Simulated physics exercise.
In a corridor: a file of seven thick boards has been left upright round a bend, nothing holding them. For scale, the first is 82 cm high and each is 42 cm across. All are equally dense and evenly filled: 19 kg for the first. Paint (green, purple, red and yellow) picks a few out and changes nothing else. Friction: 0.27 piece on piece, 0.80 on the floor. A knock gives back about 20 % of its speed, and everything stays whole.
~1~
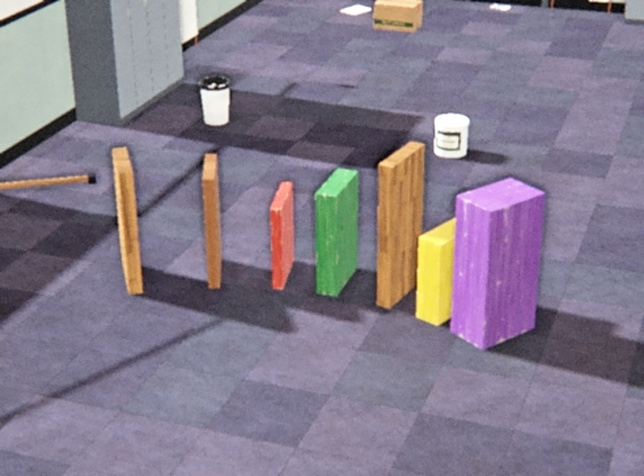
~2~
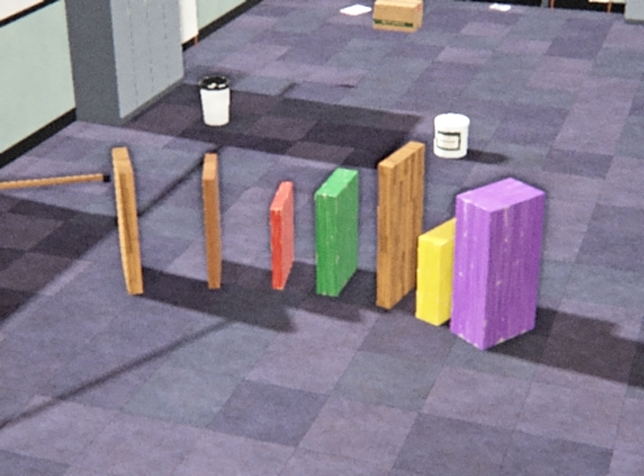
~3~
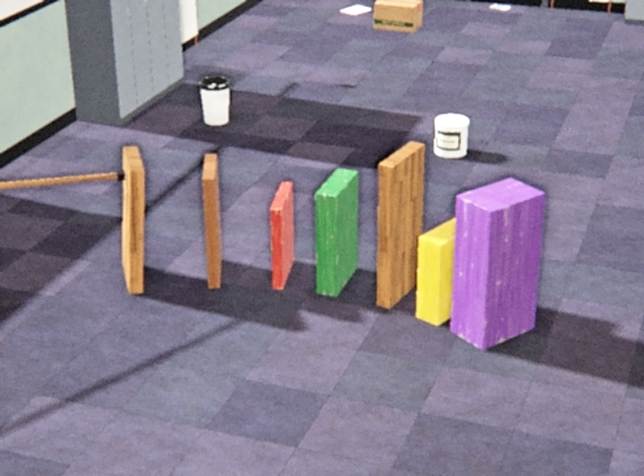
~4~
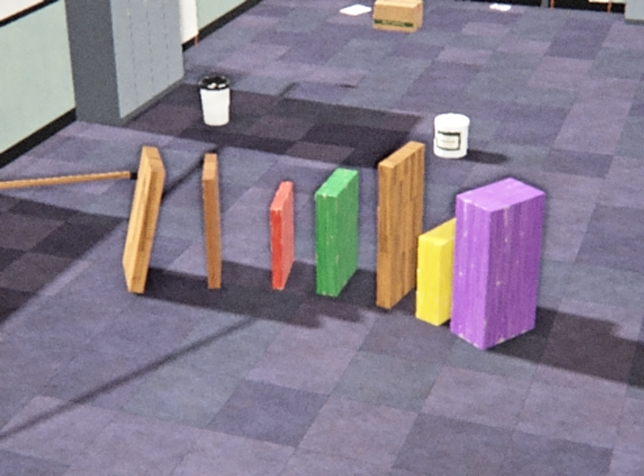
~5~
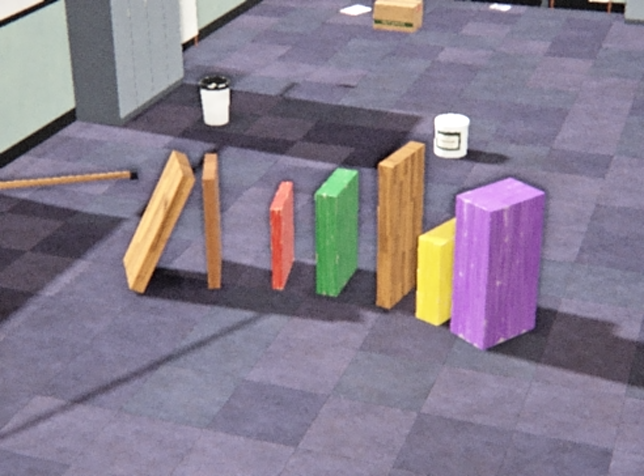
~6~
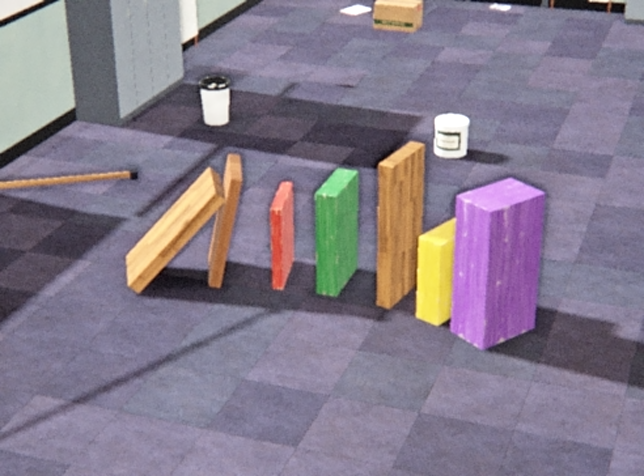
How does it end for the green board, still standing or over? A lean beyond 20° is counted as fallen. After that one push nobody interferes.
That board falls.
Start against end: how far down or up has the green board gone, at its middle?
It ends some 15 cm lower.
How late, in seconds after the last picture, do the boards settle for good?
Near 2.5 s.
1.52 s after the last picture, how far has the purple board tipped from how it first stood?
About 30°.
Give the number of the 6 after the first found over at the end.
It comes to 6.
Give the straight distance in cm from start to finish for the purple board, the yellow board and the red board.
Purple 70, yellow 30, red 20.
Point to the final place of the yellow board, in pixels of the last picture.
At about (480, 298).
Then, 0.36 s on from the sixth picture, 2 of the 6 other boards over; green board tipped 16°; red board tipped 52°.
Then, 1.52 s on from the sixth picture, 6 of the 6 other boards over; green board tipped 61°; red board tipped 73°.
Finally, 6 of the 6 other boards over; green board tipped 69°; purple board lying flat; red board tipped 73°. Not one is left standing. Seen by the last camera, middles, green board near (395, 261), purple board near (578, 348).
